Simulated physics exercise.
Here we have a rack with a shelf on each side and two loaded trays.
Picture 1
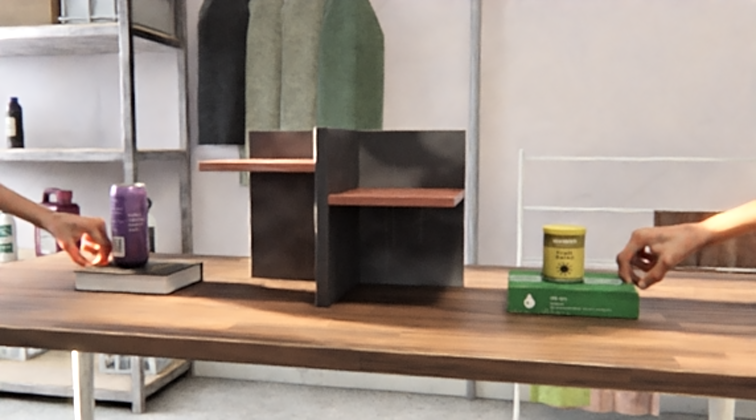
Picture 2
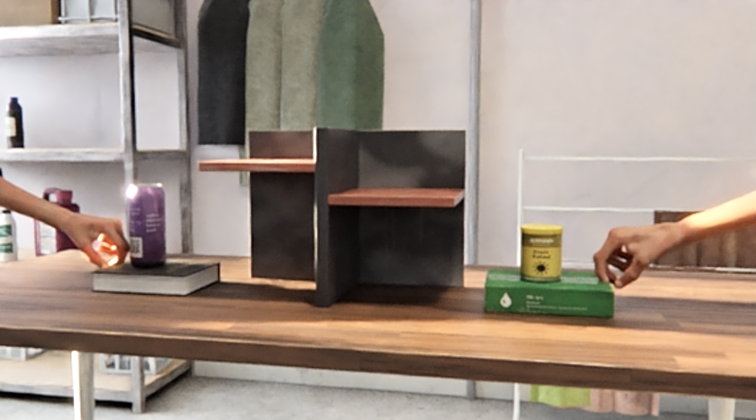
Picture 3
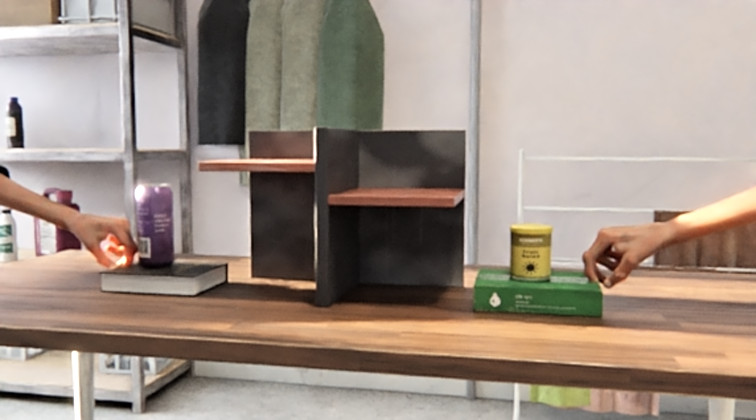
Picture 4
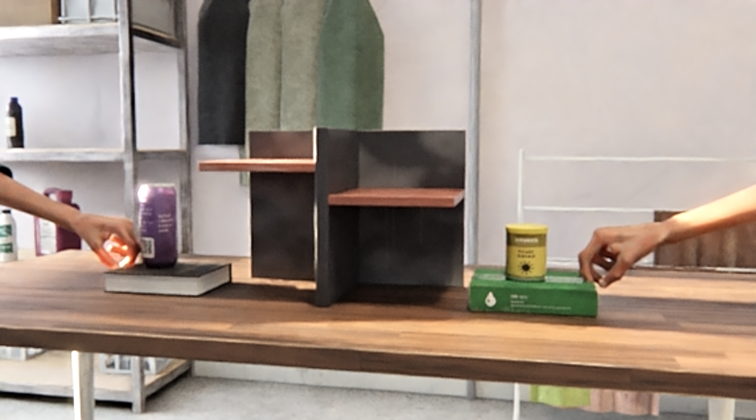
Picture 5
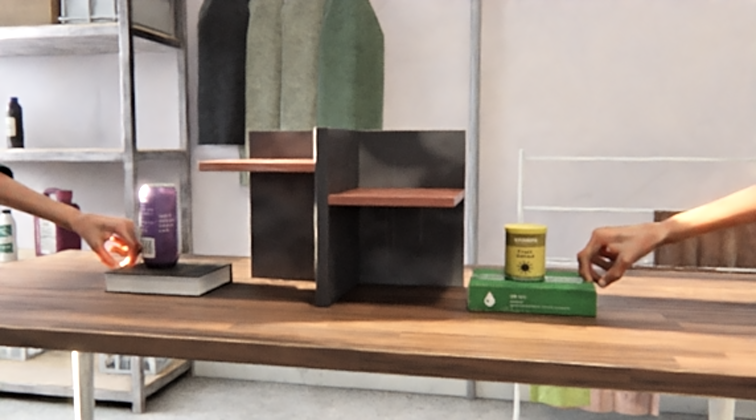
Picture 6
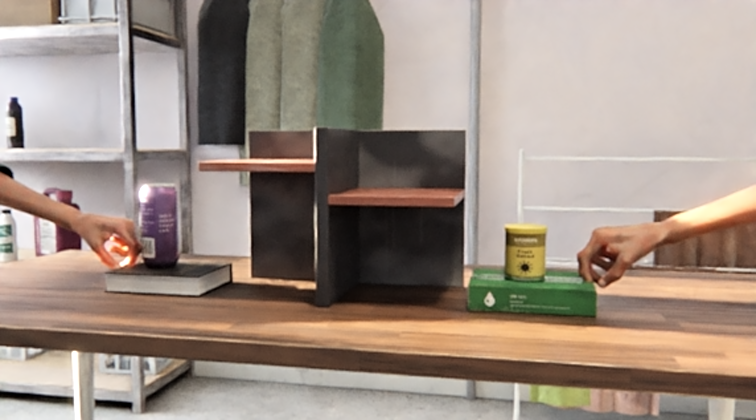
Two hands reach in from the left and right edges over a wooden table, seen from the front by a still camera, with shelving and hanging towels behind. A dark rack with reddish-brown shelves stands between a purple can on a black book at left and a yellow tin on a green box at right. The hands slide both loads inward, slowing until they rest motionless.
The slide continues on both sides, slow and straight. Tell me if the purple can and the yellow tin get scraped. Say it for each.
Here the purple can clears the shelf, the yellow tin clears the shelf.
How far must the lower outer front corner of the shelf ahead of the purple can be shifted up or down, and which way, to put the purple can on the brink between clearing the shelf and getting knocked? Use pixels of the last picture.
About 20 pixels down.
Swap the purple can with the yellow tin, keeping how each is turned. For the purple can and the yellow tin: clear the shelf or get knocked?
The purple can gets knocked and the yellow tin clears the shelf.
Then, 0.92 s later than the last frame, purple can riding along near (206, 228); yellow tin riding along near (477, 251).
When it is over, the purple can rides in untouched, near (262, 229); the yellow tin rides in untouched, near (398, 248).
